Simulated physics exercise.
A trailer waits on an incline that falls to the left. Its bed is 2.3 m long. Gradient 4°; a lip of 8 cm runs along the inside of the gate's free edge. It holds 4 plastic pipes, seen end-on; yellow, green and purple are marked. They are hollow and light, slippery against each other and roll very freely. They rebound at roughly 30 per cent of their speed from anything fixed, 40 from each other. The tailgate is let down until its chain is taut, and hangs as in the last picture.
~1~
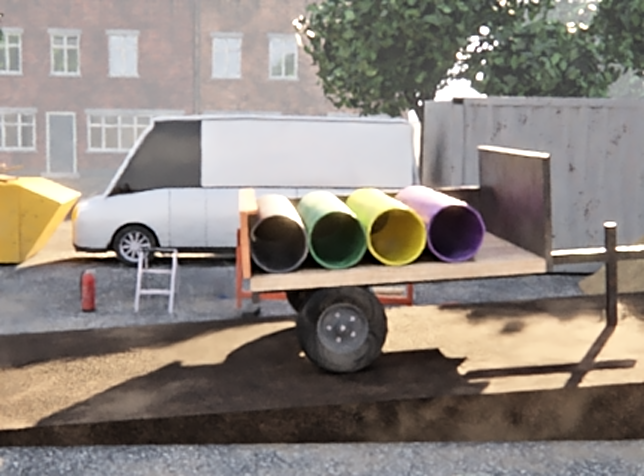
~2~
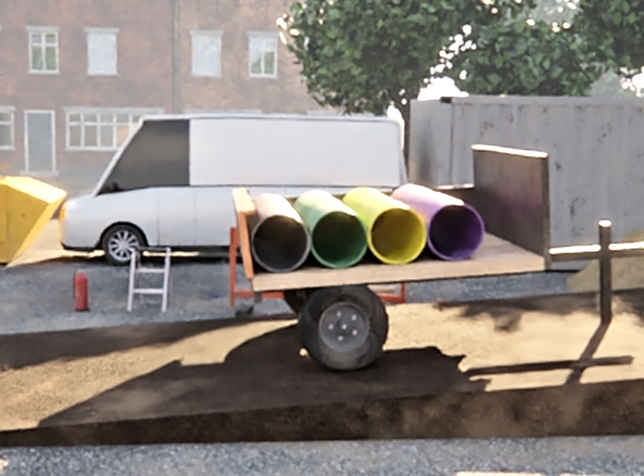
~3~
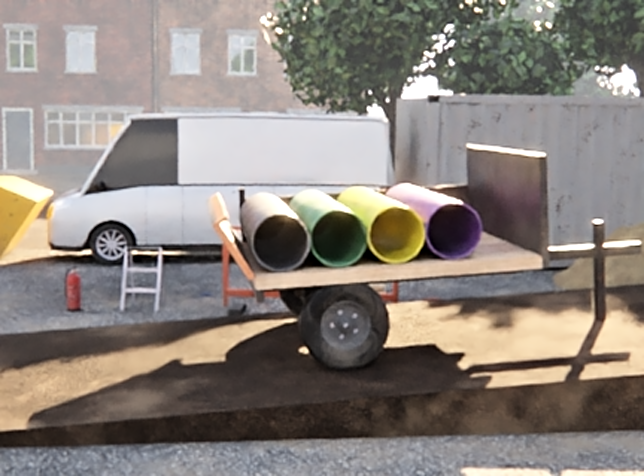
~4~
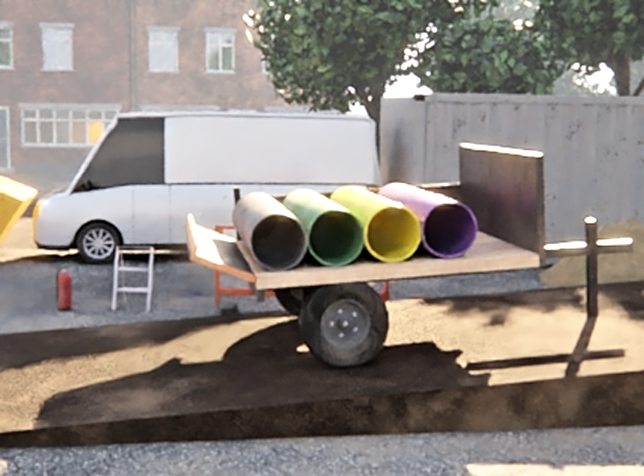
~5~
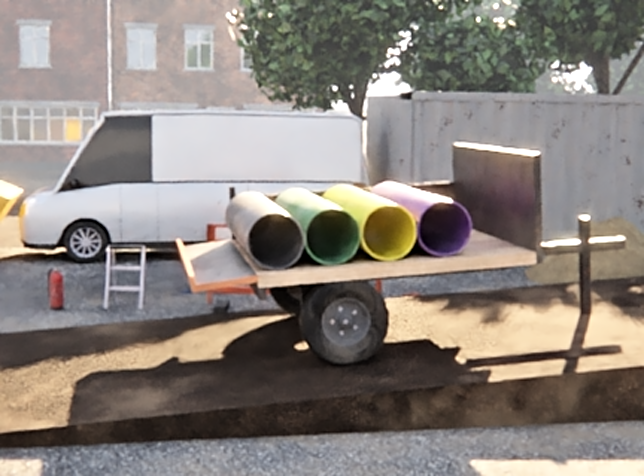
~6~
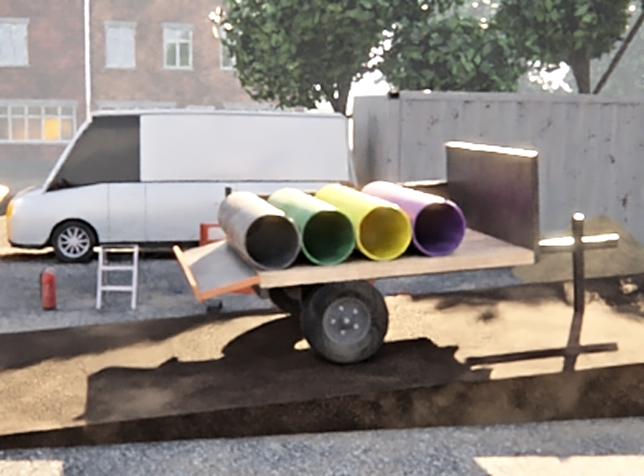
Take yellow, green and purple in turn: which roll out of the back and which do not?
Yellow drops off the back. Green drops off the back. Purple drops off the back.
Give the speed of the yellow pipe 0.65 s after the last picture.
Near 0.4 m/s.
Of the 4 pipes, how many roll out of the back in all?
In all, 4.
Then, 0.7 s past the sixth picture, yellow is on the bed, 85 cm short of the hinge, rolling left; green is on the bed, 40 cm short of the hinge, rolling left; purple is on the bed, 130 cm short of the hinge, rolling left; 0 out so far.
Then, 1.5 s past the sixth picture, yellow is on the bed, 45 cm short of the hinge, rolling left; green is on the gate, 5 cm past the hinge, rolling left; purple is on the bed, 90 cm short of the hinge, rolling left; 1 out so far.
Then, 2.3 s past the sixth picture, yellow is on the gate, 25 cm past the hinge, rolling left; green is dropping off the gate; purple is on the bed, 25 cm short of the hinge, rolling left; 2 out so far.
Then, 3.4 s past the sixth picture, yellow is out on the ground; green is out on the ground; purple is dropping off the gate; 4 out so far.
Finally (6.0 s after the last picture), yellow is out on the ground; green is out on the ground; purple is off the vehicle; 4 out so far.
